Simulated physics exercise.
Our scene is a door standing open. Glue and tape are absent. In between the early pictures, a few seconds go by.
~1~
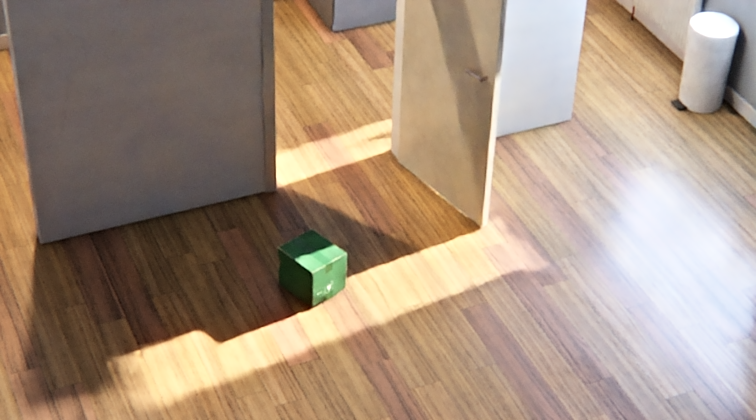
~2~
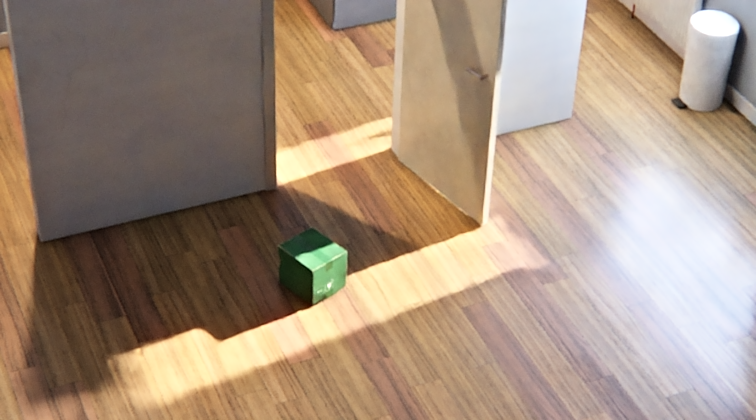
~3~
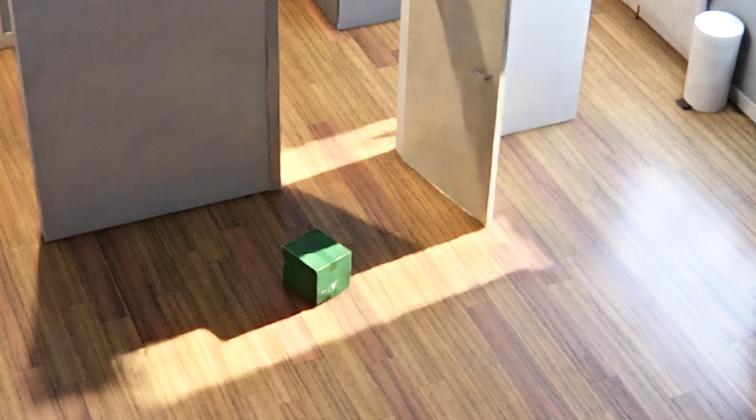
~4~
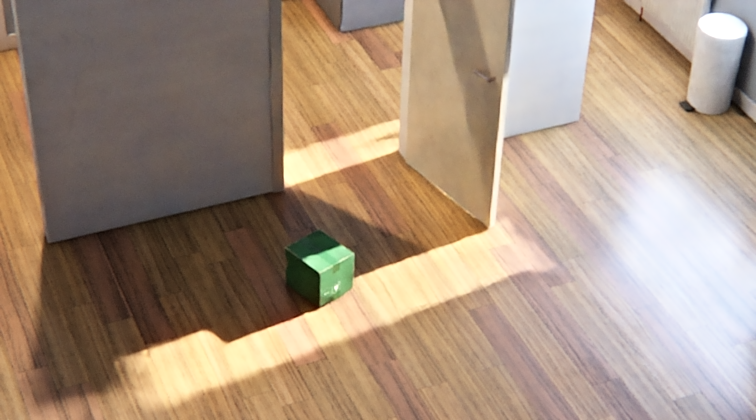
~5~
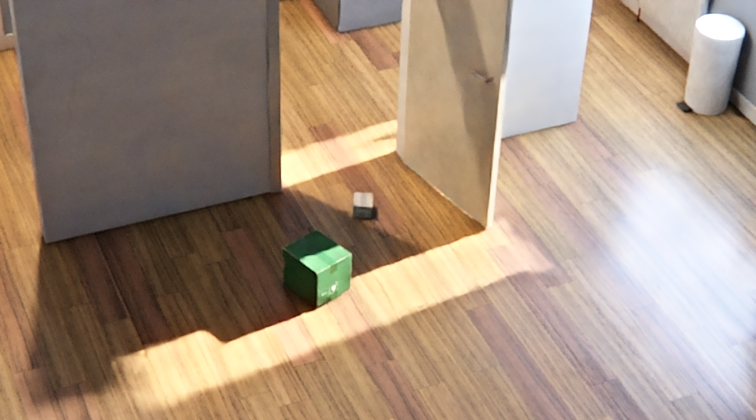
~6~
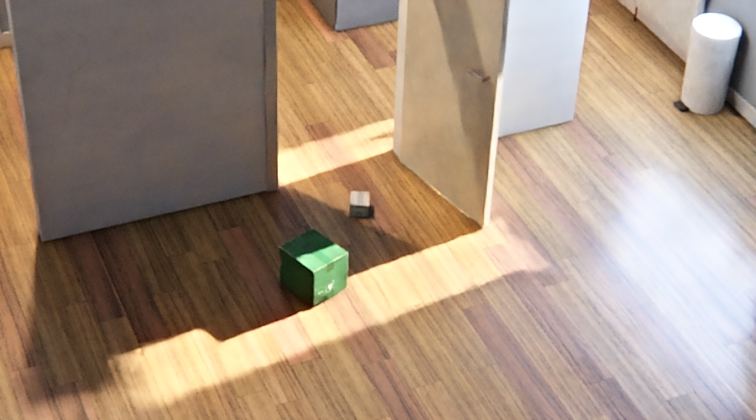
A green box sits still by an open door, then a small white box appears behind it.
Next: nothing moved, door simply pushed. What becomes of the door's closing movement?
My guess is that the door will fill its doorway.
Then, 1.10 s on from there, open by 64°.
Then, 1.70 s on from there, open by 25°; white box shifted well along near (330, 190).
Then, 2.00 s on from there, open by 4°; white box shifted well along near (310, 173).
In the end, open by 0°; moved from the start, white box; green box unmoved. At the end, from the last picture's camera, white box near (302, 162).
